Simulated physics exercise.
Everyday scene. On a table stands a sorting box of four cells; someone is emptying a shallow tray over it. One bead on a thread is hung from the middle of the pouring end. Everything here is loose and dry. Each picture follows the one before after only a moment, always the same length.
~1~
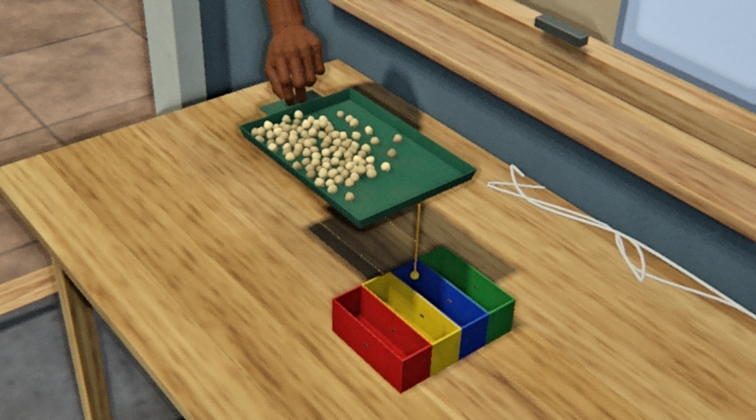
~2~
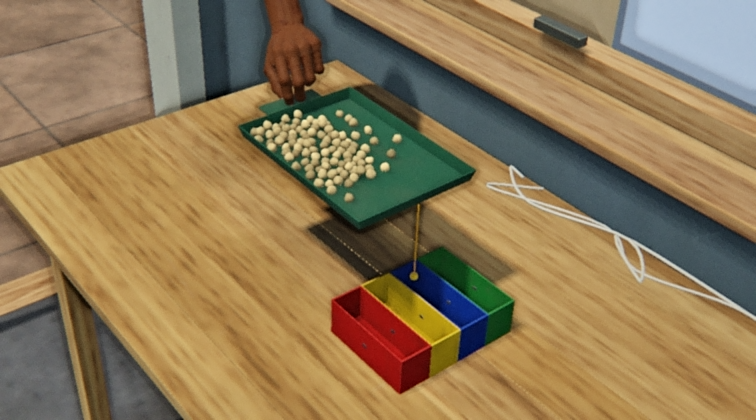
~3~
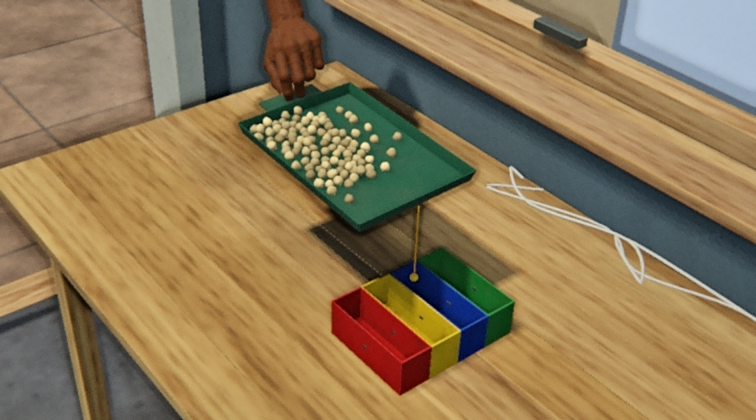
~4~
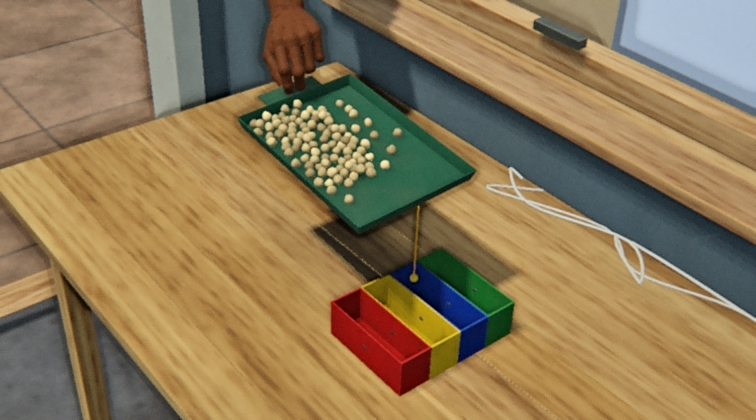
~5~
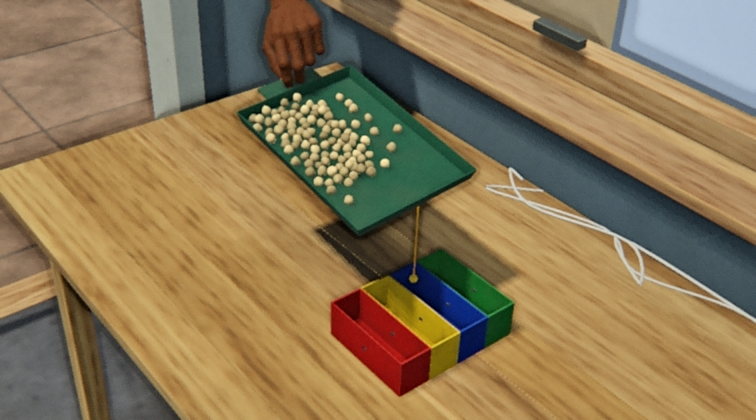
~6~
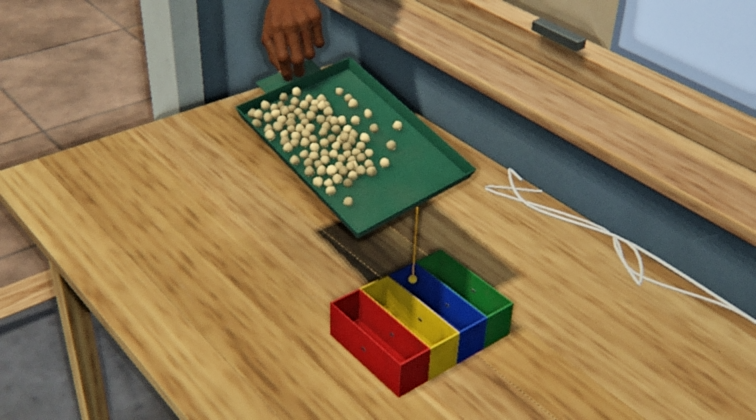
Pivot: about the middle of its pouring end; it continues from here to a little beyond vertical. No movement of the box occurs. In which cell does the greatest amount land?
In the red cell.
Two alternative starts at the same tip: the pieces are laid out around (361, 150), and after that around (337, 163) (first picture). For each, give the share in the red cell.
Roughly 60 per cent, then 60 per cent.
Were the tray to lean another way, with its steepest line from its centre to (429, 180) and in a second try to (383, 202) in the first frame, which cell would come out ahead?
In order, it comes out as the green cell and the red cell.
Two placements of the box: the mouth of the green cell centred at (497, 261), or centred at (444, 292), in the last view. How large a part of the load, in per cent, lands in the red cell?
0 and 40 %.
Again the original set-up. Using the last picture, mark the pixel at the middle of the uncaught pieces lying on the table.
It's centred close to pixel (336, 415).
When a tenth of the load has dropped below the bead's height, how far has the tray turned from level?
Roughly 80 degrees of tilt.
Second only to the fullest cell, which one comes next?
Second: The cell in yellow.
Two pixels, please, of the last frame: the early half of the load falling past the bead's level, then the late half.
First half (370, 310); second half (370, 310).
Soon, tray tipped steeply; nearly all on the tray; a stray few in the red cell; a stray few falling or outside the box.
A while on, tray tipped right over; a small part on the tray; about half in the red cell; a small part in the yellow cell; about a third falling or outside the box.
Towards the end, tray tipped past a quarter turn; about two thirds in the red cell; a small part in the yellow cell; a stray few in the blue cell; about a quarter falling or outside the box.
Finally, tray tipped past a quarter turn; about two thirds in the red cell; a small part in the yellow cell; a stray few in the blue cell; none in the green cell; about a quarter outside the box.
